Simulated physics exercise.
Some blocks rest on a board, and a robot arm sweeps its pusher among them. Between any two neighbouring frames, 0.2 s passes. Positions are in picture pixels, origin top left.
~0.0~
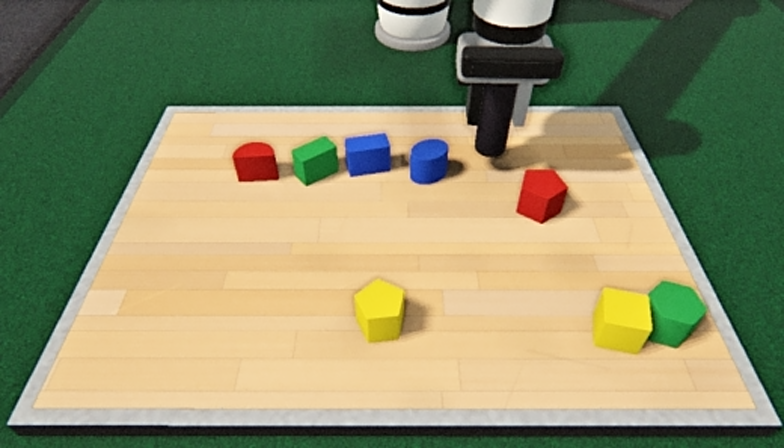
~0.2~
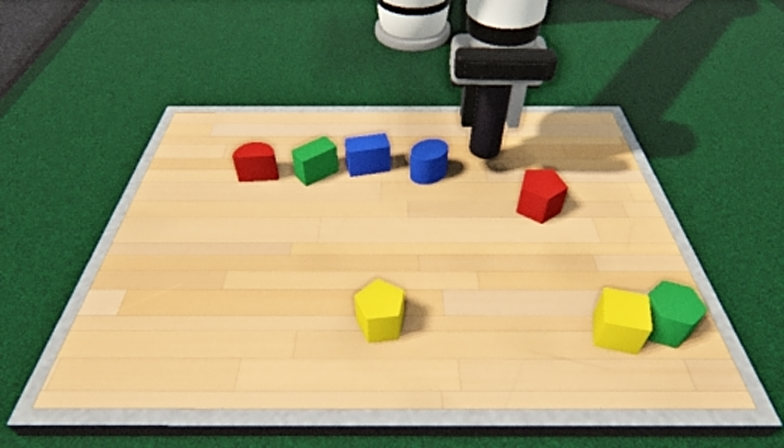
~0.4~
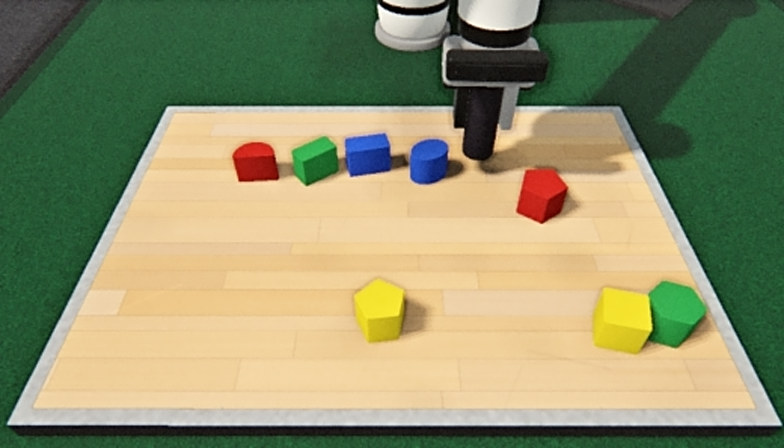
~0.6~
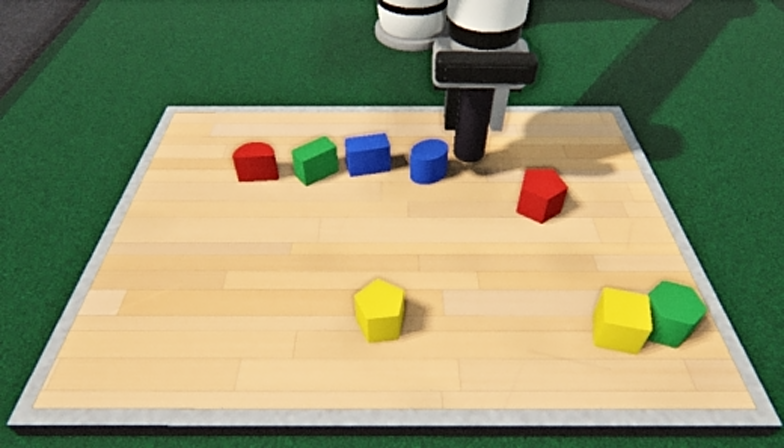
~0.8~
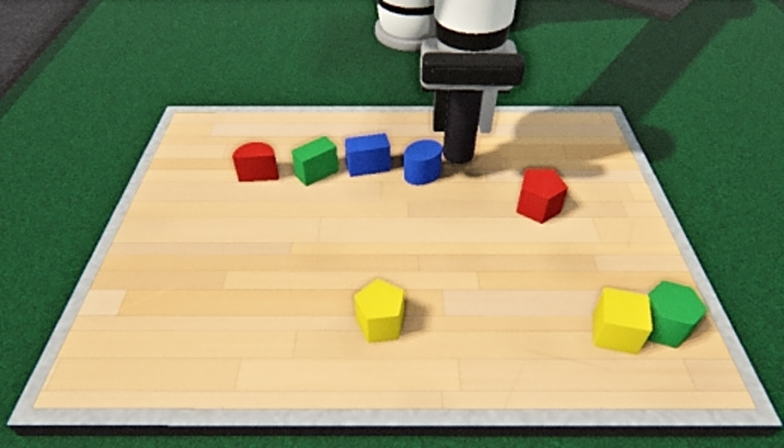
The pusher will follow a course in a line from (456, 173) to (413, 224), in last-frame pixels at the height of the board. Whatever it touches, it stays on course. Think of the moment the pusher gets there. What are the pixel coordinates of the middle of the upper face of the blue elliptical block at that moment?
Final place: (407, 156).
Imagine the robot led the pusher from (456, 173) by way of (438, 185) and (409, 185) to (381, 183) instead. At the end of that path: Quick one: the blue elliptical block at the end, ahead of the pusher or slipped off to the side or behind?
Still leading.
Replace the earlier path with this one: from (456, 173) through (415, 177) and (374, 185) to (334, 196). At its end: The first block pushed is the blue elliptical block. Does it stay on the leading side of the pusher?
I believe the blue elliptical block keeps its place ahead of the pusher.
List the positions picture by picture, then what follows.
In the first picture, pusher tip at (490, 149); block tops, blue oblong block at (367, 142); blue elliptical block at (430, 149).
In the second picture, pusher at (484, 151); blocks unchanged.
In the third picture, pusher at (477, 152); blocks unchanged.
In the fourth picture, pusher at (469, 154); blocks unchanged.
In the fifth picture, pusher at (458, 156); blue oblong block at (367, 142); blue elliptical block at (424, 149).
On the path given first. Halfway along, pusher at (437, 180); blue elliptical block at (407, 156), turned 55° clockwise.
At the end, pusher at (414, 207); blue oblong block in place; blue elliptical block at (407, 156), turned 55° clockwise.
